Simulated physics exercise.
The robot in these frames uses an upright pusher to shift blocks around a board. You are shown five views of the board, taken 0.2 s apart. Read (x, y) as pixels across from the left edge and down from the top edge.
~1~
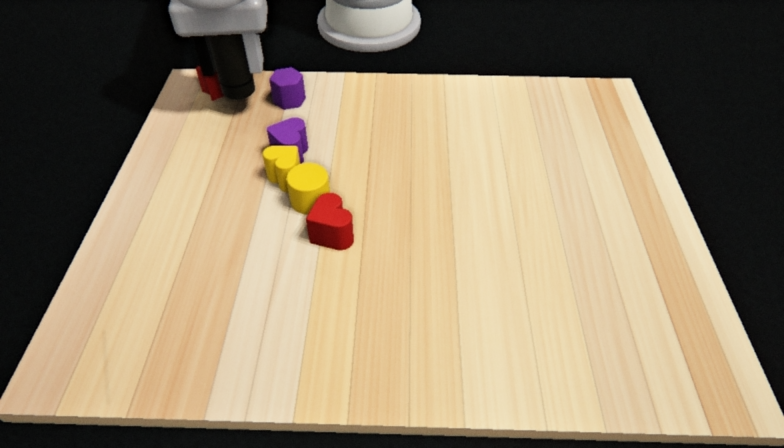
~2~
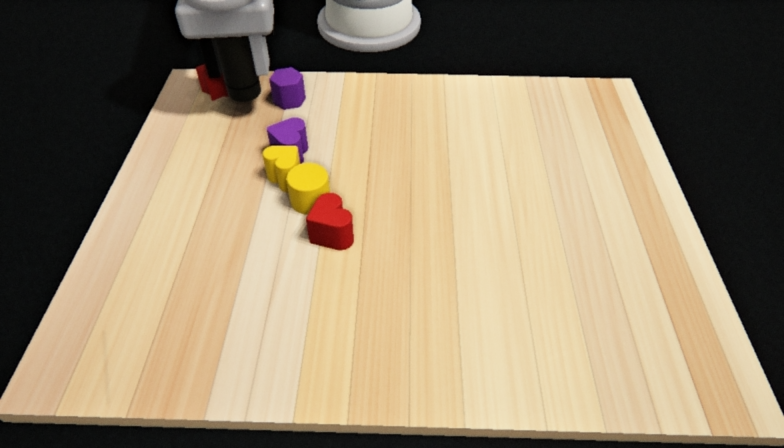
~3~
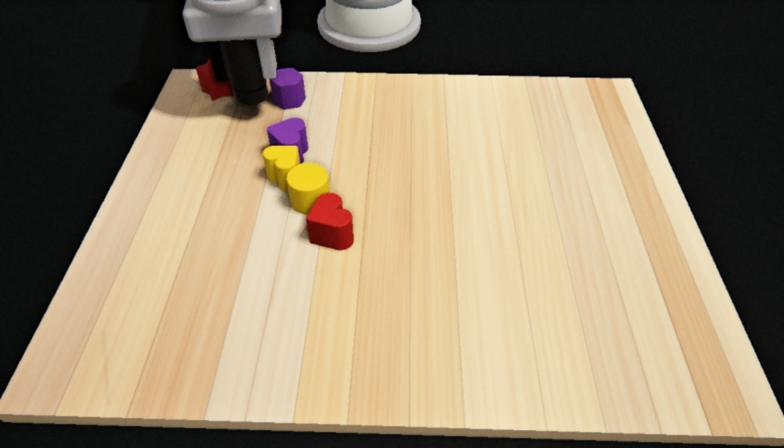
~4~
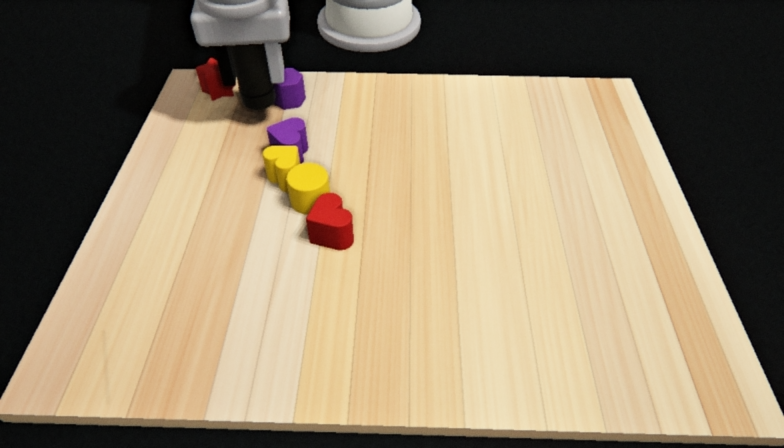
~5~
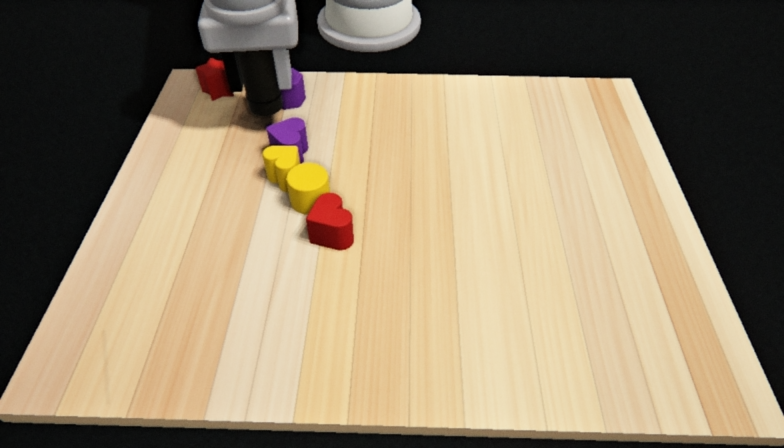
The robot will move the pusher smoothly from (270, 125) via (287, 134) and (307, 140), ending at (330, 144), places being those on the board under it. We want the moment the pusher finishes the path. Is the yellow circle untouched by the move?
I expect so.
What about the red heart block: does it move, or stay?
Left where it is.
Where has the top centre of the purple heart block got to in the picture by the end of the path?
The top centre is at (303, 137).
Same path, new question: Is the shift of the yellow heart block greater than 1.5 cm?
I believe not.
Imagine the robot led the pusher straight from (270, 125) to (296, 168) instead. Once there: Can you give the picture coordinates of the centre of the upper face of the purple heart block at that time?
At roughly (320, 154).
The first path, step by step. Halfway along, pusher at (294, 120); yellow heart block at (280, 157); purple heart block at (294, 134), turned 20° clockwise.
At the end, pusher at (328, 126); yellow heart block at (279, 159); purple heart block at (303, 137), turned 55° clockwise; yellow circle in place; red heart block in place.
